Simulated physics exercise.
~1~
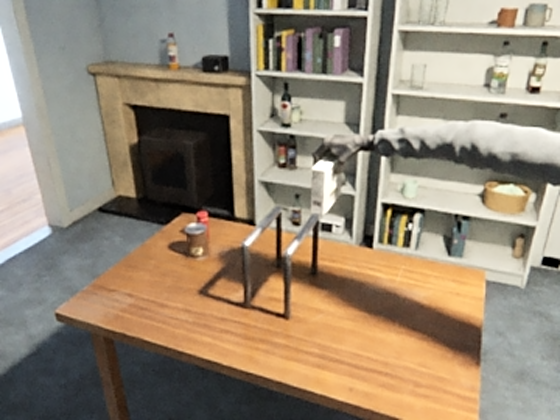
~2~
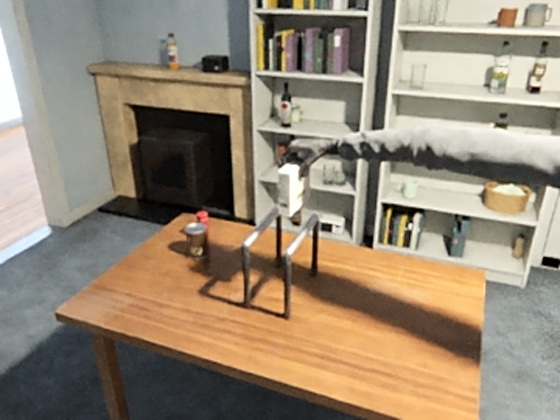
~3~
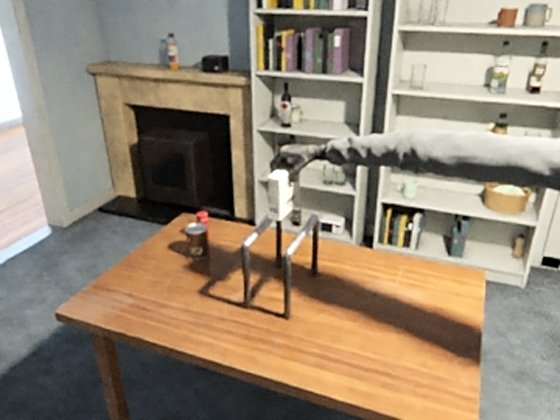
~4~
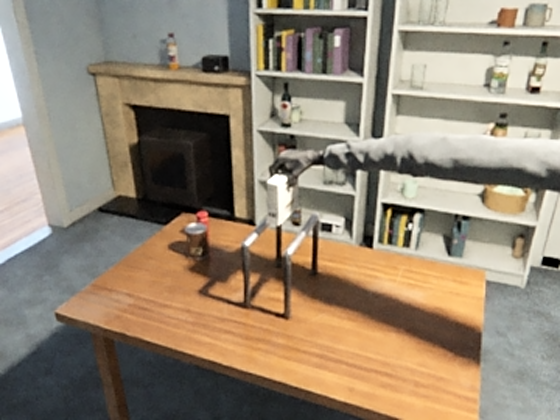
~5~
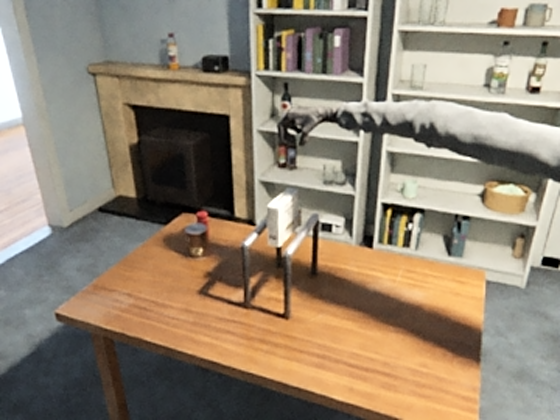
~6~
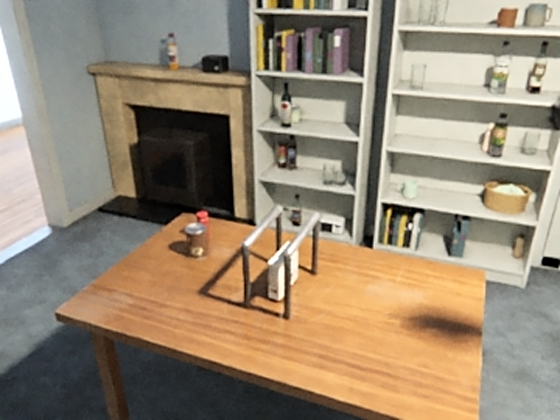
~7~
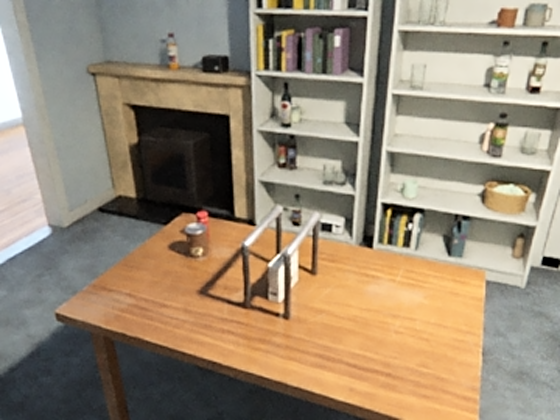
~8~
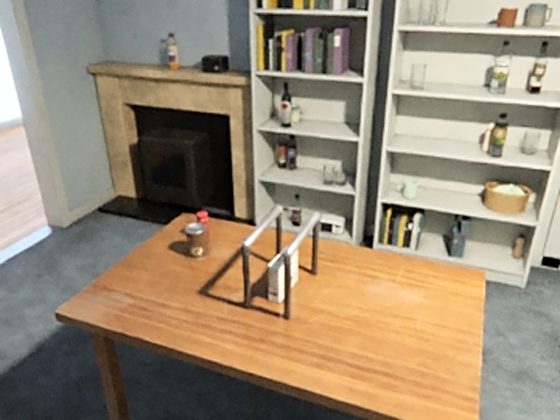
A metal stand with two raised dark rails and a gap between them sits on a wooden table, seen from slightly above in a room with a fireplace on the left and white shelves behind. A brown tin and a red shaker stand together to the left of the stand. A hand on a grey-sleeved arm reaching in from the right carries an upright white packet leftward and lowers it over the gap. The fingers let go and the arm withdraws. The packet drops between the rails and comes to rest upright on the table, while the tin and shaker stay put.
